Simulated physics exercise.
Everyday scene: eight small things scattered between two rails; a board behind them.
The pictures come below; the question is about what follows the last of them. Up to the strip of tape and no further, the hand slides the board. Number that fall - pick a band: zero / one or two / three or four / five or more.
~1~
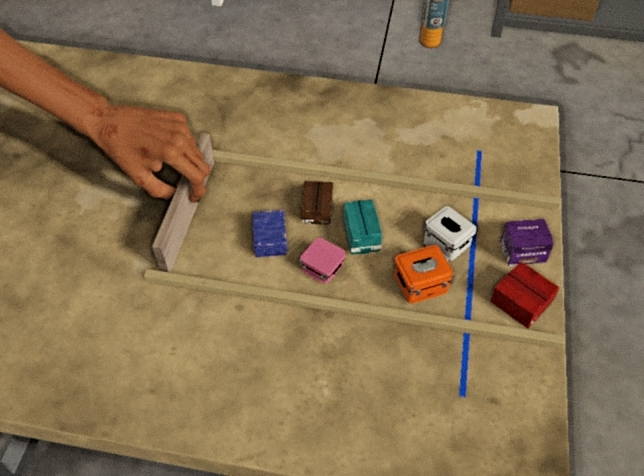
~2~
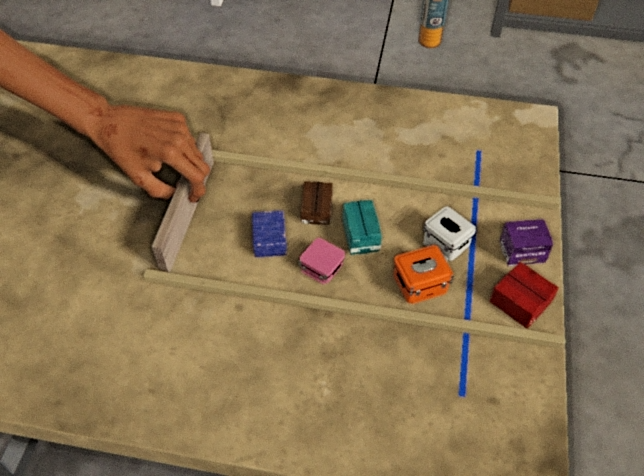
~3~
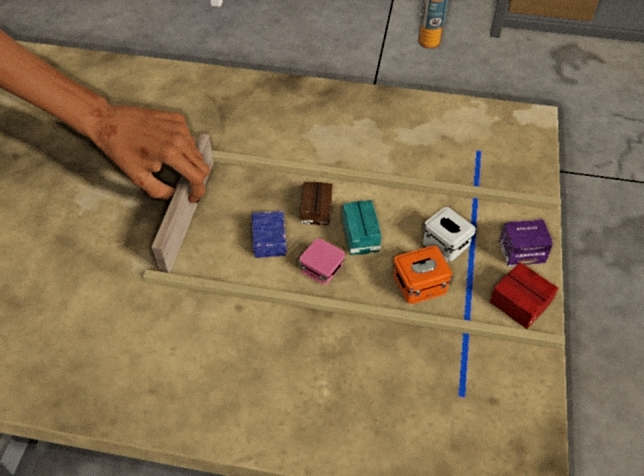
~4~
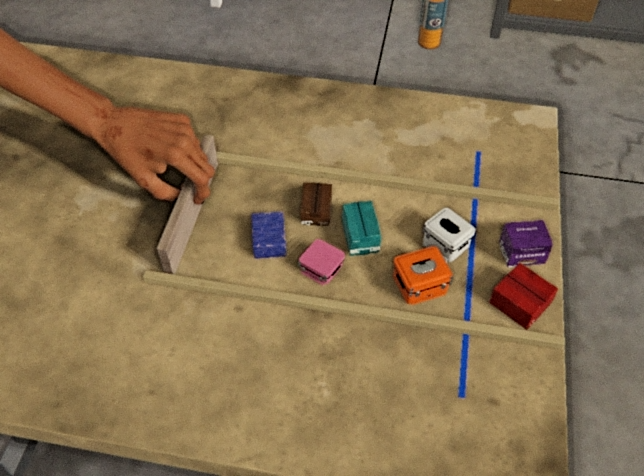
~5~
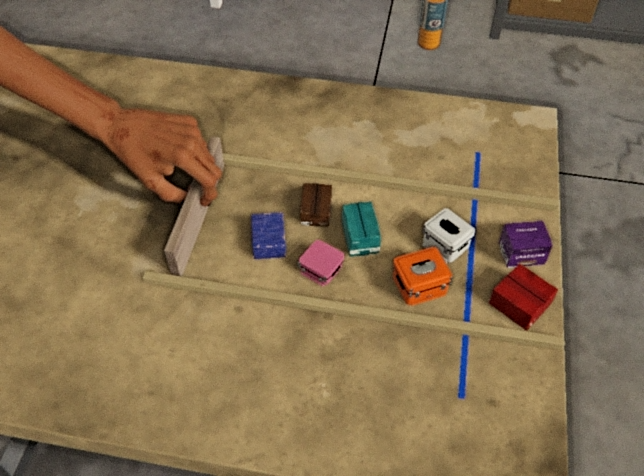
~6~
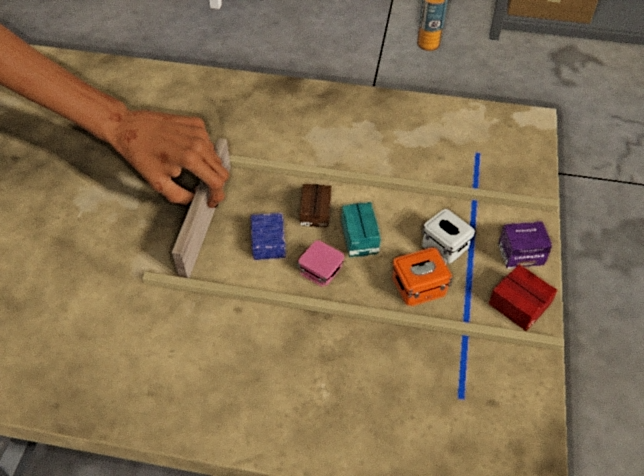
Band: One or two.
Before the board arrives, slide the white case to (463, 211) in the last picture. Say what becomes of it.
This time it stays where it is.
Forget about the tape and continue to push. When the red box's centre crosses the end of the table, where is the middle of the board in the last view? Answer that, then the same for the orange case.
The middle is at (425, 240) when it's the red box, and at (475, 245) when it's the orange case.
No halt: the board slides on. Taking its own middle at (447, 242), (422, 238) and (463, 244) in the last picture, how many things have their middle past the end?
In order, that gives 2, then 0, then 2.
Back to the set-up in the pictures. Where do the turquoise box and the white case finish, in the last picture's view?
The turquoise box ends up near (521, 251), and the white case near (563, 254).
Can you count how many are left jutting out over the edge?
The total comes out at 2.
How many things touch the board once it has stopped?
All in all, 2.
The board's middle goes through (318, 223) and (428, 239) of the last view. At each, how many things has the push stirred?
By then 4, and 8.
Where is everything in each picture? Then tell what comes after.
Purple box (526, 243); red box (524, 294); white case (449, 234); board (186, 201); tape (472, 257), in the first frame.
Red box (524, 295); pink case (322, 262), in the second frame.
White case (448, 235); brown box (317, 203), in the third frame.
Purple box (525, 244); turquoise box (361, 228), in the fourth frame.
Red box (523, 297); orange case (421, 277), in the fifth frame.
Purple box (525, 245); red box (522, 297); white case (447, 237); board (204, 206); tape (471, 259), in the sixth frame.
A little later, none off yet; purple box at rest near (525, 245); red box at rest near (522, 297); white case at rest near (447, 237).
Next, none off yet; purple box at rest near (525, 245); red box at rest near (522, 297); white case moving near (452, 238).
Later still, none off yet; purple box shifted about its own width near (568, 247); red box shifted about its own width near (570, 306); white case shifted well along near (522, 247).
When it is over, the number that fall off is one or two; down, red box and purple box.
